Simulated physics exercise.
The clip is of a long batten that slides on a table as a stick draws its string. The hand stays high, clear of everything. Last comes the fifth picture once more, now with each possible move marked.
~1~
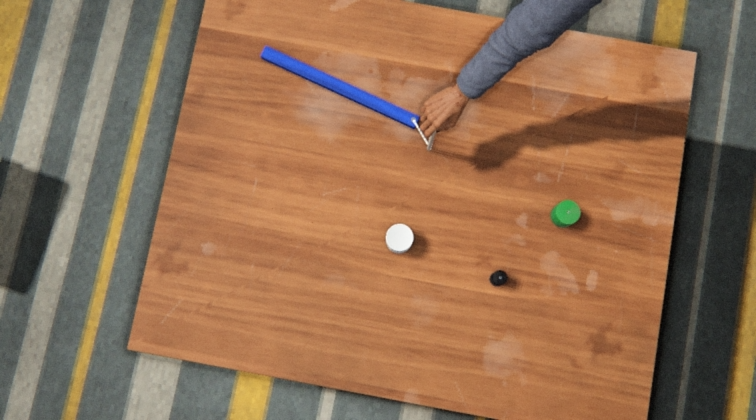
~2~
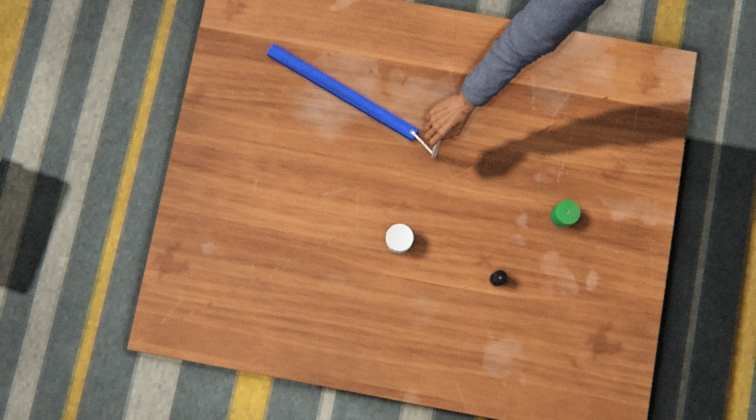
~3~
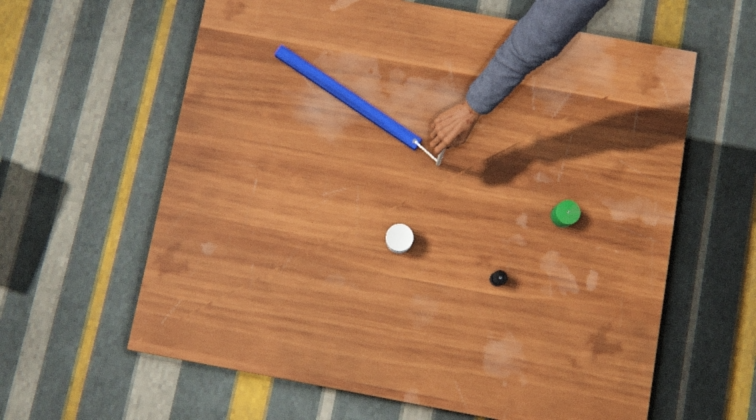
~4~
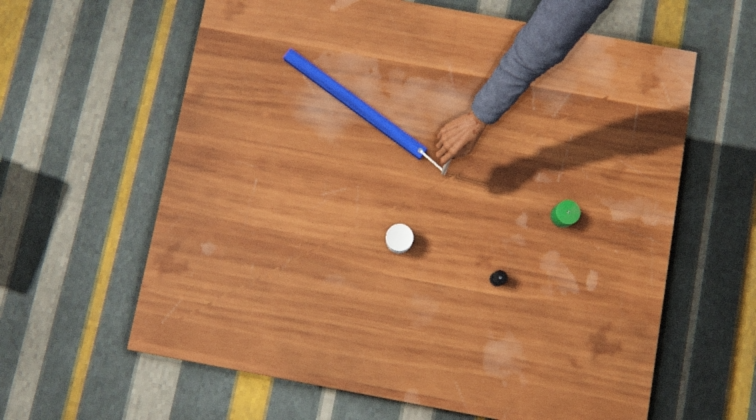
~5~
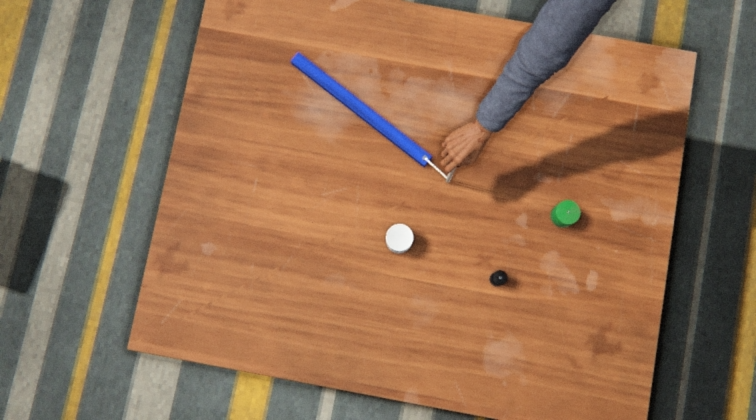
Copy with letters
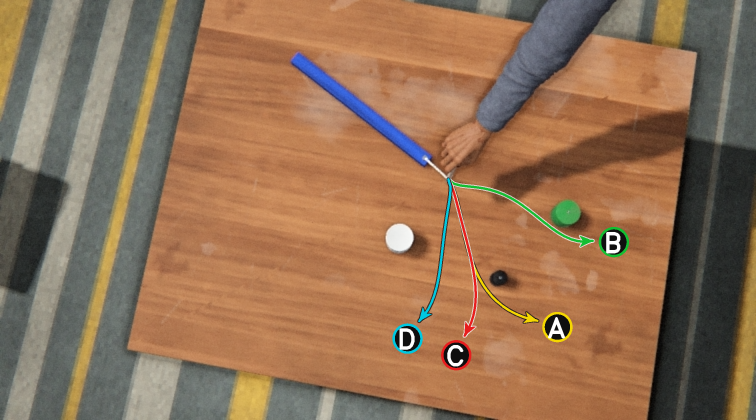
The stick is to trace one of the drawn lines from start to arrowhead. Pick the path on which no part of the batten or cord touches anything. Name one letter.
Path C.
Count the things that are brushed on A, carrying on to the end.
It touches one.
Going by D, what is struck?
It is the white jar.
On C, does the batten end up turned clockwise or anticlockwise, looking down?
It turns clockwise.
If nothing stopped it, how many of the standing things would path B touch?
In all, one.
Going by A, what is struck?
It is the black candle.
On the marked copy, A from (448, 179) via (473, 264) to (537, 321); B from (448, 179) via (523, 206) to (593, 241); C from (448, 179) via (470, 256) to (464, 336); D from (448, 179) via (442, 252) to (419, 321).
With C. Early on, foot of the stick (465, 235), middle of the batten (393, 147).
Further on, foot of the stick (476, 293), middle of the batten (420, 192).
At the end, foot of the stick (461, 341), middle of the batten (430, 228); nothing has been touched.
As for the rest, A meets the black candle; B meets the green tin; D meets the white jar.
